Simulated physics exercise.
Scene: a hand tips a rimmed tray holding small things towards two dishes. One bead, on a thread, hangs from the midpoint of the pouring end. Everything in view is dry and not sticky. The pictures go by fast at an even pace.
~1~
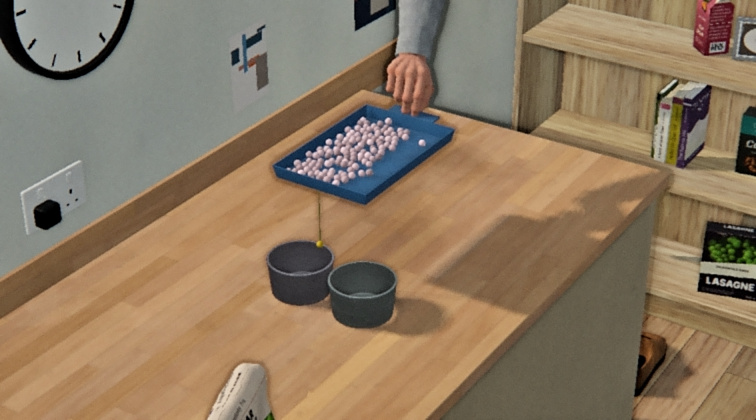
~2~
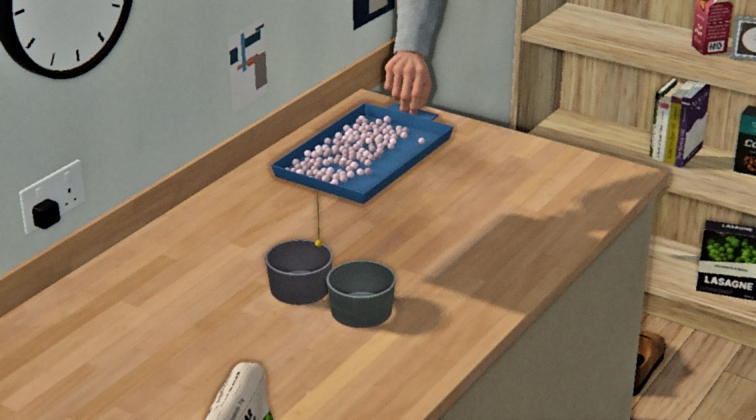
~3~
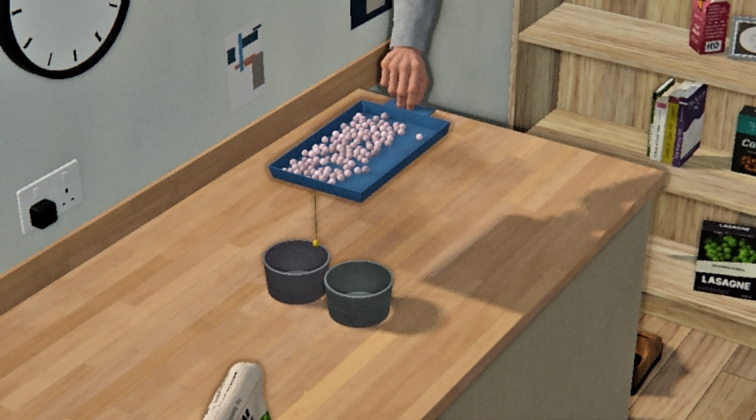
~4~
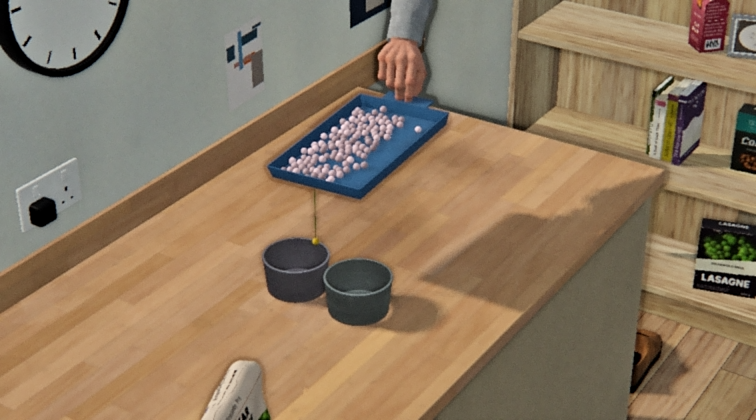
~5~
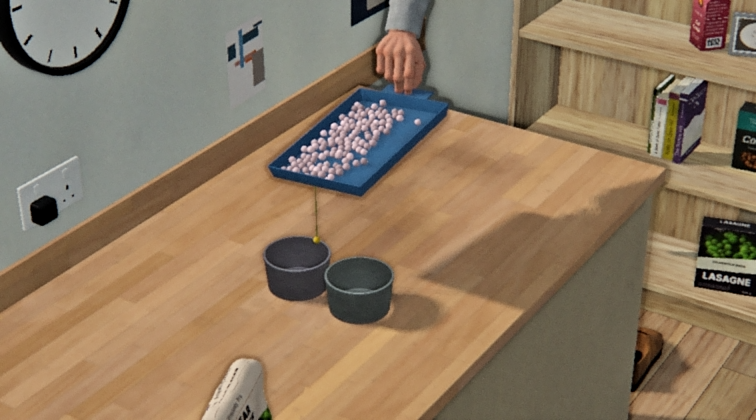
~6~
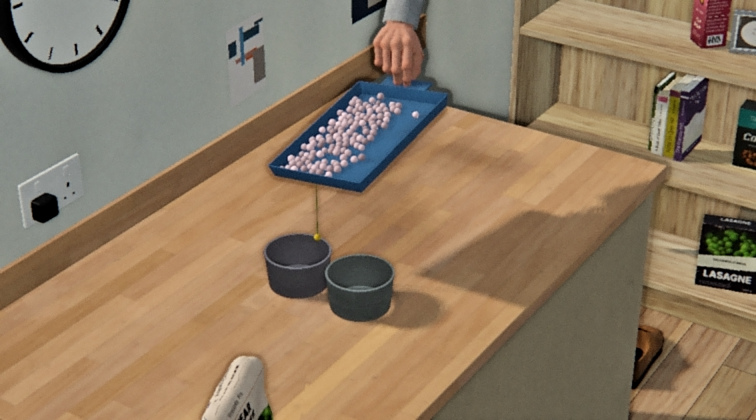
In the video, a hand holds a blue rimmed tray of small pale pink beads above a wooden counter near two dark dishes, then tilts it slightly, lowering its left front corner, as some beads shift slightly within the tray.
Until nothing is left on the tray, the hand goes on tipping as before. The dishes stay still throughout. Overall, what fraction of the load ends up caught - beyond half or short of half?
I'd say the dishes miss most of it, honestly.
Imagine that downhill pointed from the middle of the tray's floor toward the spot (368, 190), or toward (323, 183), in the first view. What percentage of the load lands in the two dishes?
Lab note: Try one about 100 %, try two 60 %.
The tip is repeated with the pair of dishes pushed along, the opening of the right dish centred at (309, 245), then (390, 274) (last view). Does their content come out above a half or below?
The first time it's higher than half, the second time lower than half.
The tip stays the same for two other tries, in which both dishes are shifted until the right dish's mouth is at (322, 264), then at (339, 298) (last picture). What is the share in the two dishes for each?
About 90 and 0 per cent respectively.
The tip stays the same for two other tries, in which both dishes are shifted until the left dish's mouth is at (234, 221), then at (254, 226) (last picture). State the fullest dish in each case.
Taking the places in turn, it's the right side and then the left side.
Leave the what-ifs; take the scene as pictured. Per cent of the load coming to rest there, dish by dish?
Per hundred pieces, the left dish ends with about 10 and the right dish with about 0.
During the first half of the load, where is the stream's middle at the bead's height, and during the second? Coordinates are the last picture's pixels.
Roughly at (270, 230) first, and then at (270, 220).
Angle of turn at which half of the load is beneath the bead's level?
It's turned some 85 degrees by then.
Just after the last frame, tray tipped steeply; every one on the tray.
A moment on, tray tipped right over; about a tenth on the tray; about a tenth in the left dish; roughly two thirds outside both; about a tenth in the air.
Further on, tray tipped past a quarter turn; about a tenth in the left dish; the larger part outside both.
When it is over, tray tipped past a quarter turn; not one in the right dish; about a tenth in the left dish; the larger part outside both.
